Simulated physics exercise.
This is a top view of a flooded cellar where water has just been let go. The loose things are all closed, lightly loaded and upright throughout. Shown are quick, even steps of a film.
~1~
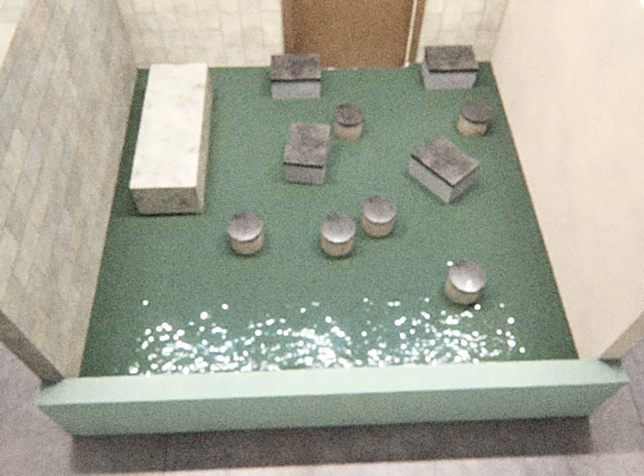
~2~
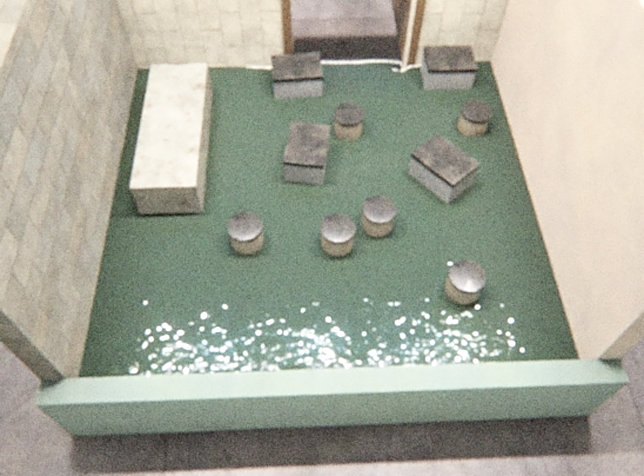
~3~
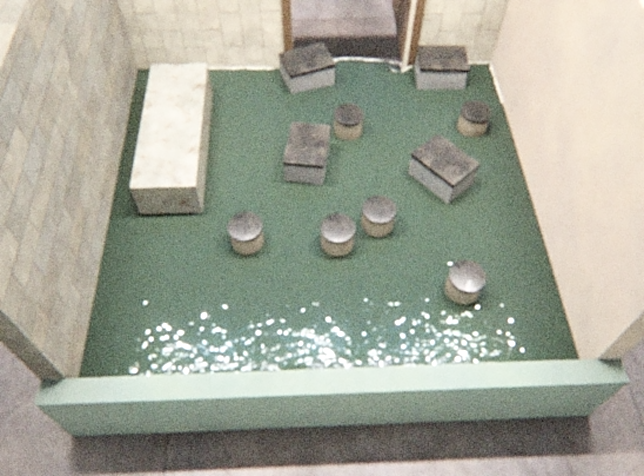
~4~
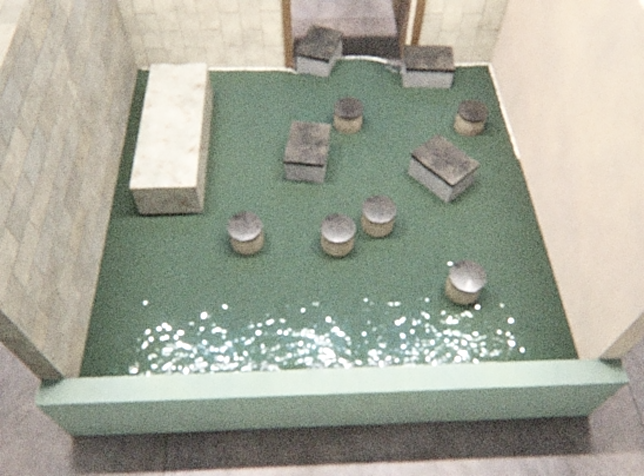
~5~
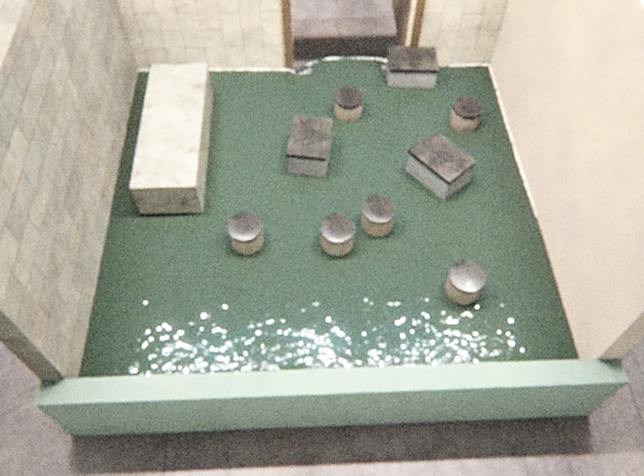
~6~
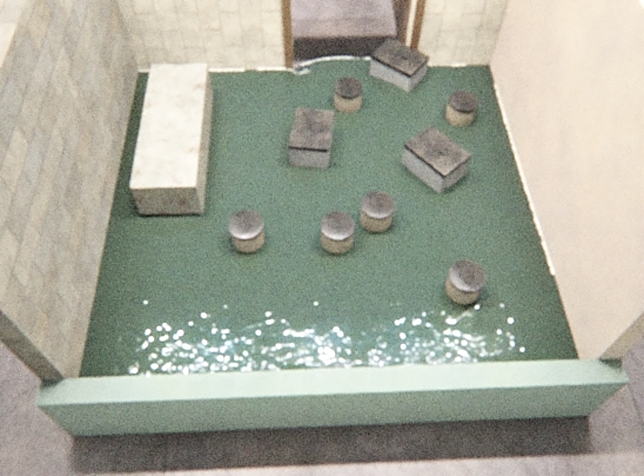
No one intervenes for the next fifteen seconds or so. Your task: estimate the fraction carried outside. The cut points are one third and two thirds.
It falls at two thirds or above.
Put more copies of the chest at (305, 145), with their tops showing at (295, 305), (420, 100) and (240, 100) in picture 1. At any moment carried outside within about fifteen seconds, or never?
Copy one never leaves, copy two leaves the room, copy three leaves the room.
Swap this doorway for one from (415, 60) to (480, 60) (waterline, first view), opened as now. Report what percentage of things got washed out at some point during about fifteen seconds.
Some 60 per cent of the things, roughly.
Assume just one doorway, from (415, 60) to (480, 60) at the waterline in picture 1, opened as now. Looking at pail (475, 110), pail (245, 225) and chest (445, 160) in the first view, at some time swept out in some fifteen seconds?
Turn by turn - departs, stays put, departs.
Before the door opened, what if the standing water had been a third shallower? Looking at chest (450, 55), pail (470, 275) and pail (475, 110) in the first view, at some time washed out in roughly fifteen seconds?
In order, flushed away, held back and flushed away.
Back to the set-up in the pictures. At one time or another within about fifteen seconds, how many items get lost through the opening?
I get 9.
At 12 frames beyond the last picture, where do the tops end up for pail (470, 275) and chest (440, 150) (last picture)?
Around (461, 237) and (388, 64).
A moment on, 2 of 10 are out; 8 afloat.
Next, 5 of 10 are out; 5 afloat.
Later, 7 of 10 are out; 3 afloat.
In the end, 9 of 10 are out; 1 afloat.
